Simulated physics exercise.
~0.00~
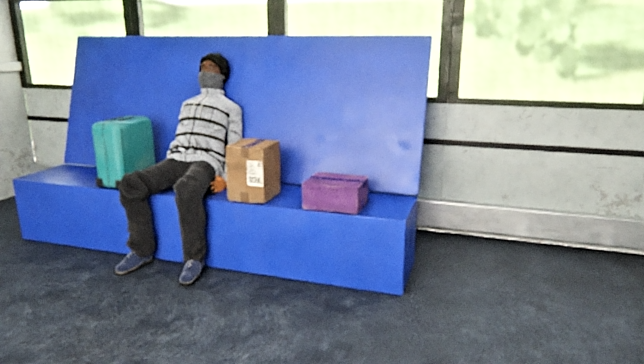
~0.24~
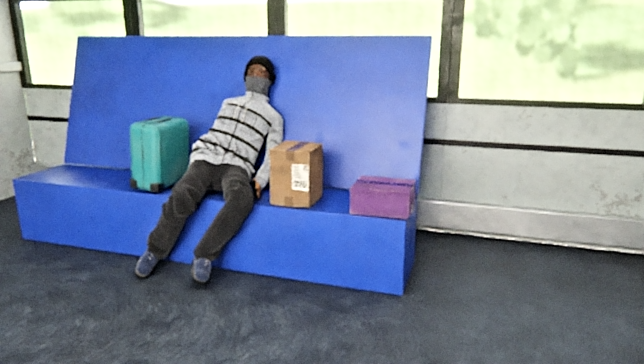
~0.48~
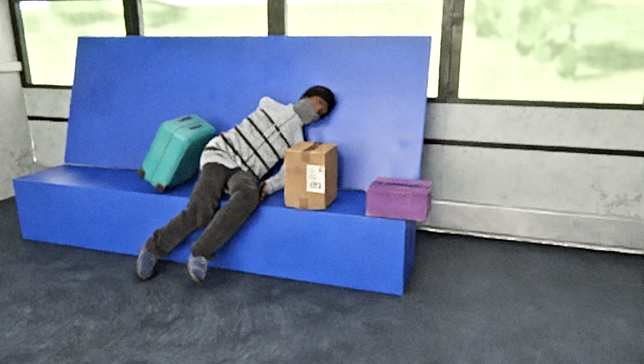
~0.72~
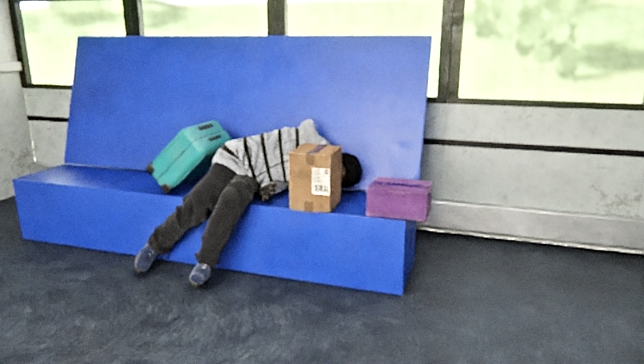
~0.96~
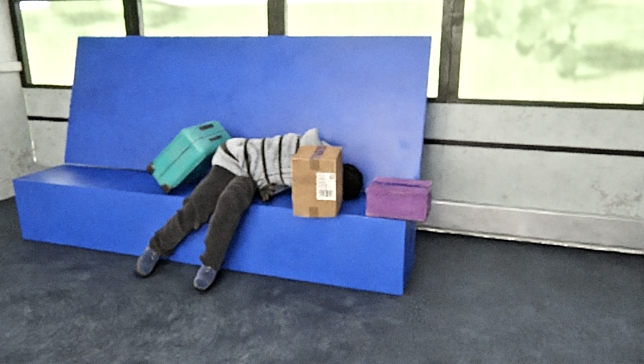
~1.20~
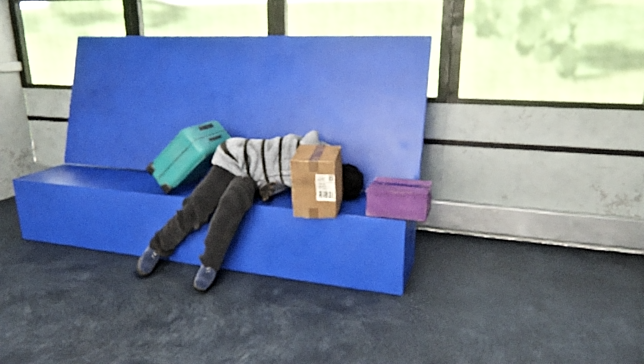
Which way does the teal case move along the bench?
The teal case moves to the right, towards the passenger, and ends up leaning over on the seat.
